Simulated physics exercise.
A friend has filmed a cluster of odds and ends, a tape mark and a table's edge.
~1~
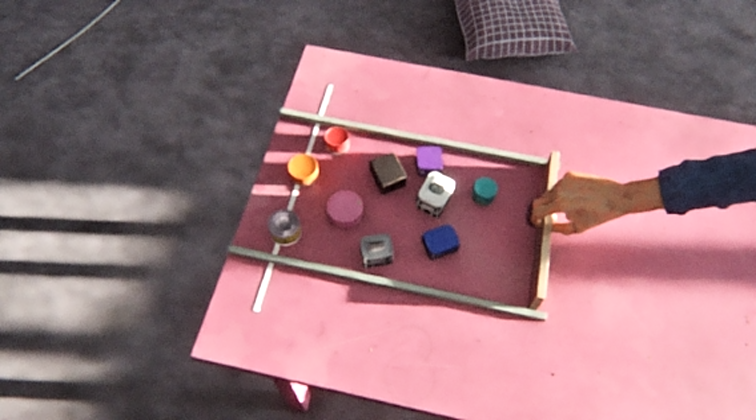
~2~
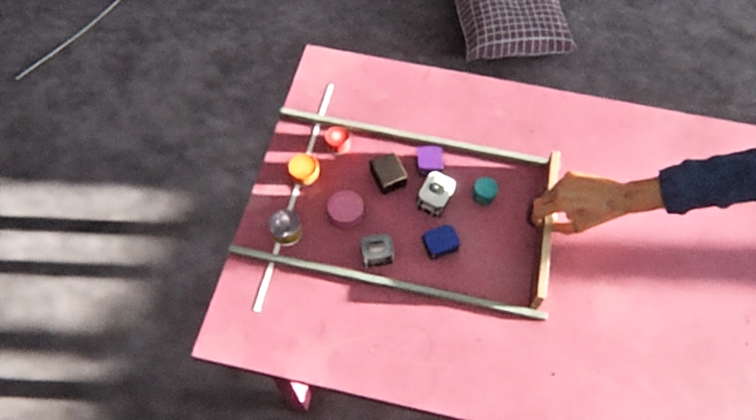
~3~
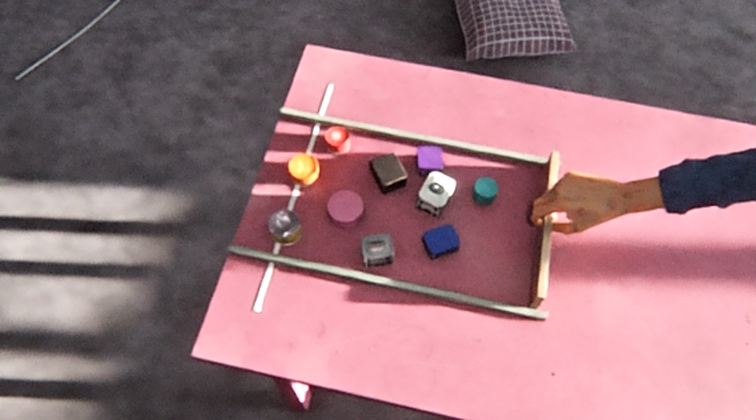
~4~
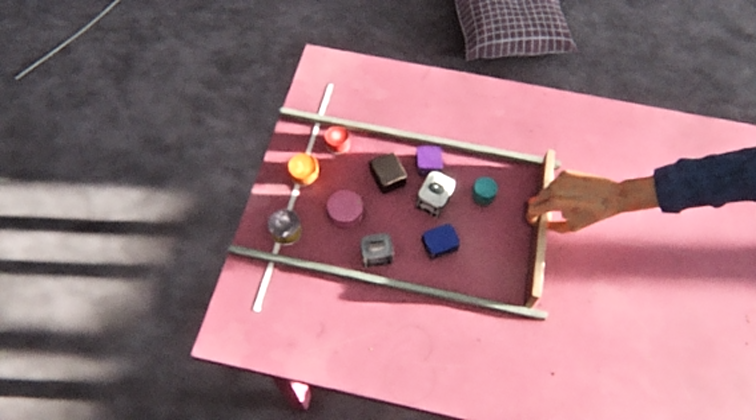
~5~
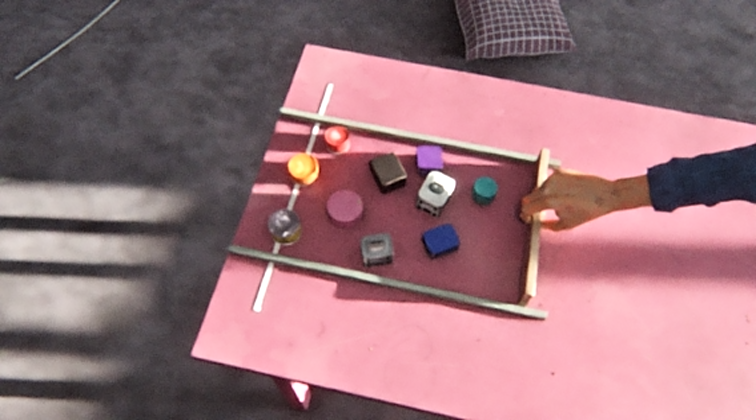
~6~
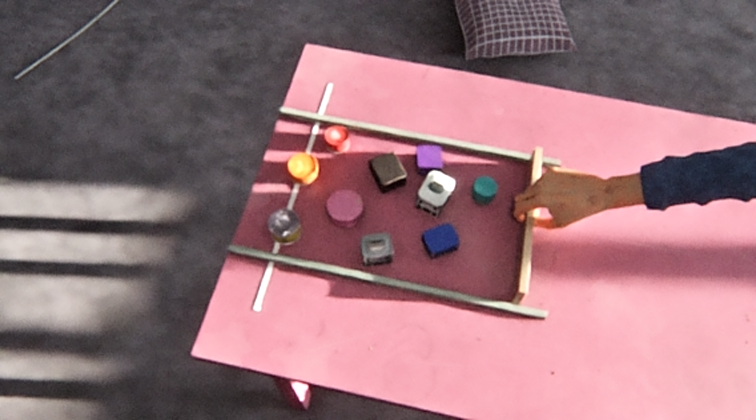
On a pink table, a hand slides a wooden board slightly left between two rails, while the small objects inside stay still.
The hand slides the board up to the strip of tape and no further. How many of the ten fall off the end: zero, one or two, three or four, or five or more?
As it turns out, the number that fall off is one or two.
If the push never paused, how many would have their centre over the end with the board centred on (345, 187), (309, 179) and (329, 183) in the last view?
In that order 0, 1 and 0.
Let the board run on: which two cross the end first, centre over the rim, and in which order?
They are the orange pot, then the pink lid.
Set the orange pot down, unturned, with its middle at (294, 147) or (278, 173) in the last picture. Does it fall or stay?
Place by place, it goes over; comes down.
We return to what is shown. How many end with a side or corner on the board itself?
The number is 5.
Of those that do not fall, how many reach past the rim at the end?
It comes to 3.
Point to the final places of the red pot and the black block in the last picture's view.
First (280, 123), then (271, 146).
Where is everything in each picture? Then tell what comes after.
The first picture shows orange pot (304, 171); yellow pot (285, 228); red pot (337, 141); board (544, 228); tape (297, 186).
The second picture shows yellow pot (285, 228); grey case (377, 250).
The third picture shows red pot (338, 140); pink lid (346, 209).
The fourth picture shows orange pot (304, 170); black block (388, 173).
The fifth picture shows yellow pot (285, 227); blue case (441, 242).
The sixth picture shows orange pot (303, 170); yellow pot (285, 227); red pot (337, 140); board (527, 223); tape (297, 185).
Early on, none off yet; orange pot at rest near (303, 170); yellow pot at rest near (285, 227); red pot at rest near (337, 140).
A while later, none off yet; orange pot travelled about its own width near (276, 162); yellow pot moving near (278, 228); red pot travelled about its own width near (311, 129).
Finally, the number that fall off is one or two; lost, pink lid and orange pot.
